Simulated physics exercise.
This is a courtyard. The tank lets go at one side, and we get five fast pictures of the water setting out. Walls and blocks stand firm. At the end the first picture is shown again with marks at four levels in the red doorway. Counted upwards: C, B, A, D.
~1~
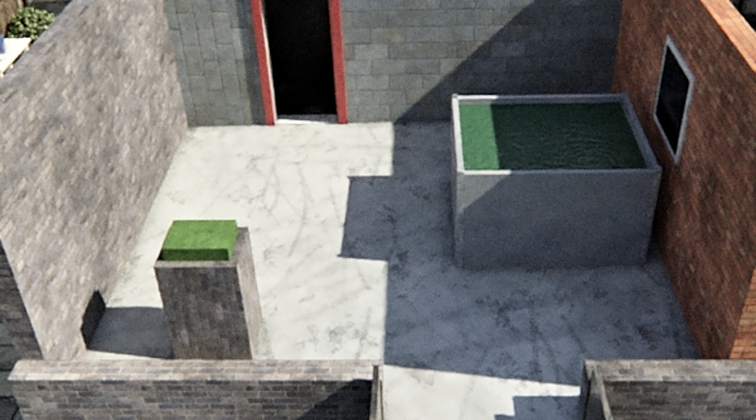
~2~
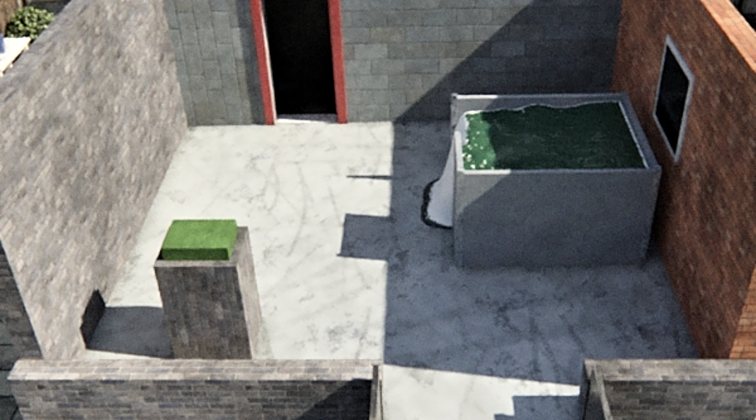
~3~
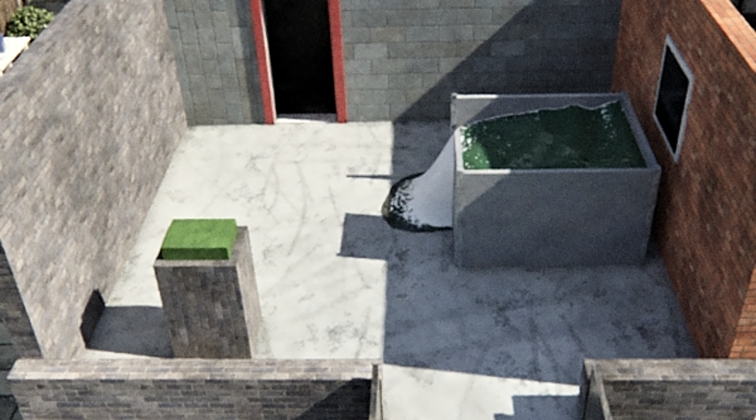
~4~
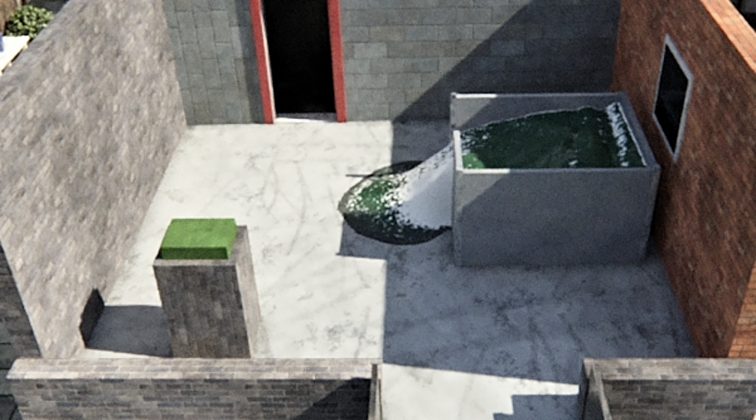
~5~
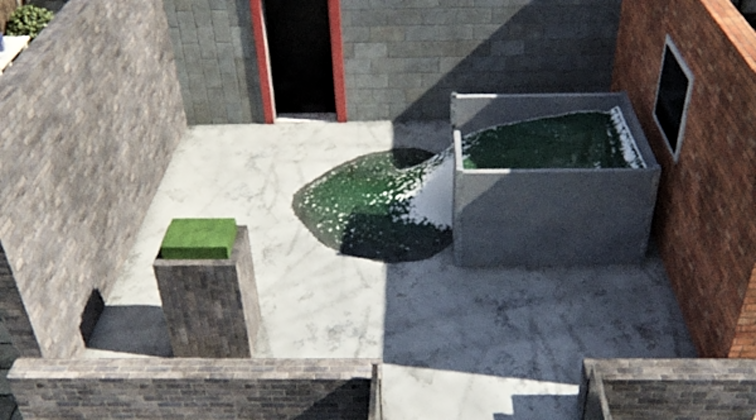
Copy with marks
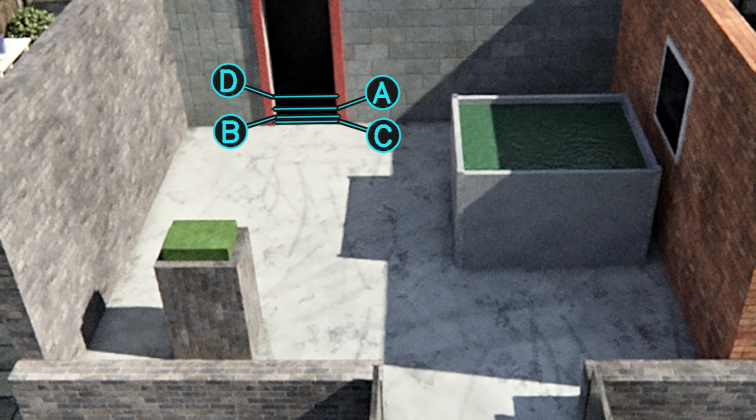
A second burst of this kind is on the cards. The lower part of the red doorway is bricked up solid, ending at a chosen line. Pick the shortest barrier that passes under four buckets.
It is A.
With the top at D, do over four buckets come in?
No, not at all.
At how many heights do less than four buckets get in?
Two of the four.
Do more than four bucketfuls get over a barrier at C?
Yes, it does.
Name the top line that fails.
That is line B.
On the marked copy, A at (306, 108); B at (306, 116); C at (307, 121); D at (304, 96); from the bottom up C, B, A, D.
With A, a bucket or two gets in.
With B, some 20 bucketfuls get in.
With C, dozens of bucketfuls pour in.
With D, nothing gets over.
